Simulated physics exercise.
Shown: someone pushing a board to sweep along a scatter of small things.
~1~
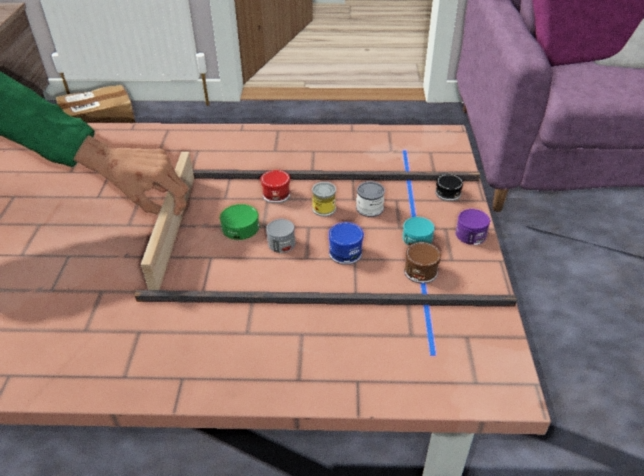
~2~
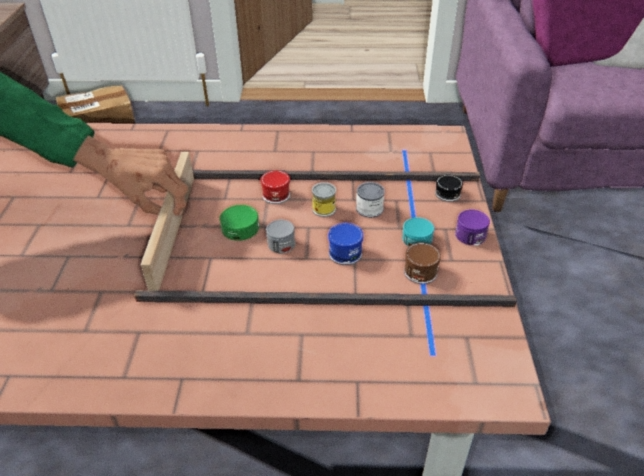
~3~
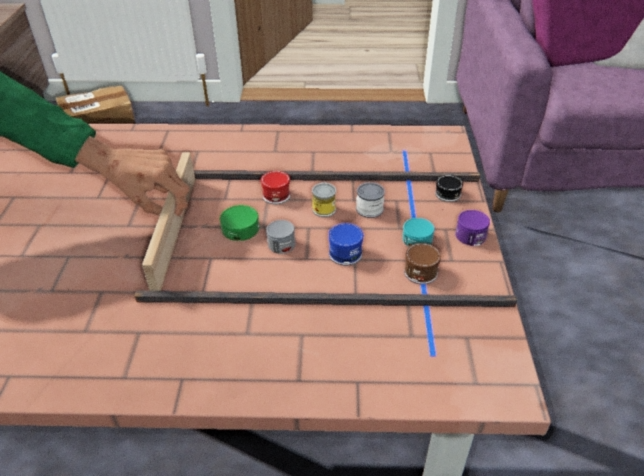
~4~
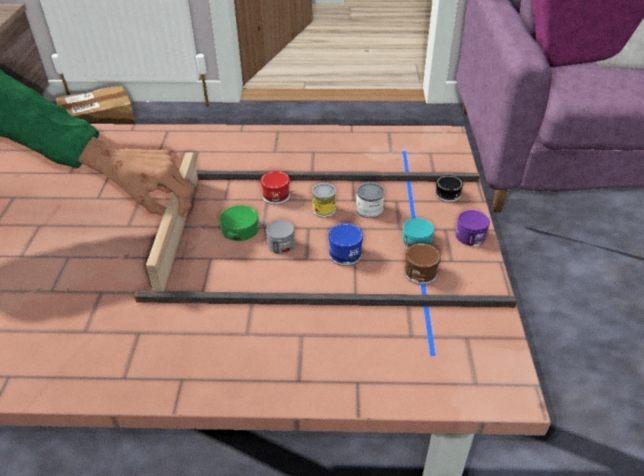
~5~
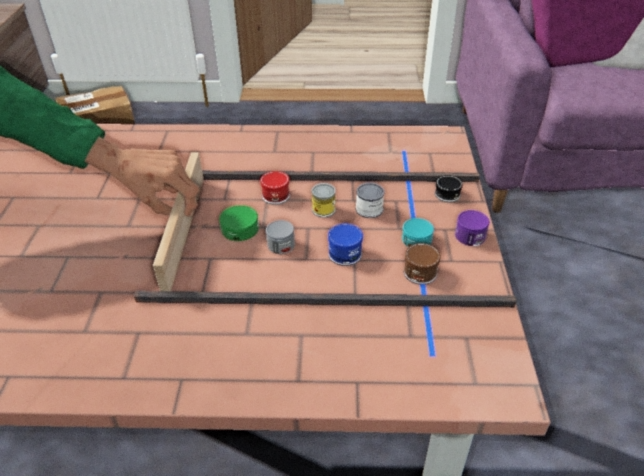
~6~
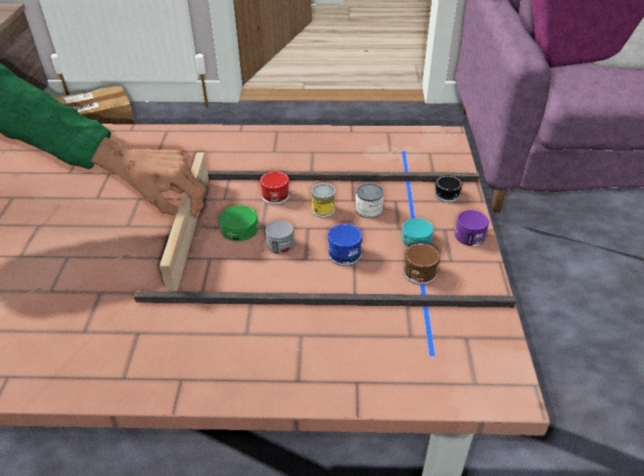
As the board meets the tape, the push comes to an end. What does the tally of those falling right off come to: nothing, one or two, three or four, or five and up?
It comes to nothing.
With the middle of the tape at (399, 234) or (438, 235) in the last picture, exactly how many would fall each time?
It would be 0 and 1.
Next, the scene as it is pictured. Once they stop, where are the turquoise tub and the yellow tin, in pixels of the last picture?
(462, 237), and the other (424, 198).
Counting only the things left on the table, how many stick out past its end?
I count 1 overhanging.
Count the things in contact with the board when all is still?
At rest, 4 are in contact.
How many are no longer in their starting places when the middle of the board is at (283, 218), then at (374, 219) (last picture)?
3, then 8.
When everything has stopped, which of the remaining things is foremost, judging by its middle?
That's the purple tub.
Soon after, none off yet; purple tub at rest near (472, 228); black tin at rest near (448, 189); turquoise tub at rest near (417, 234).
At rest, the number that fall off is zero.
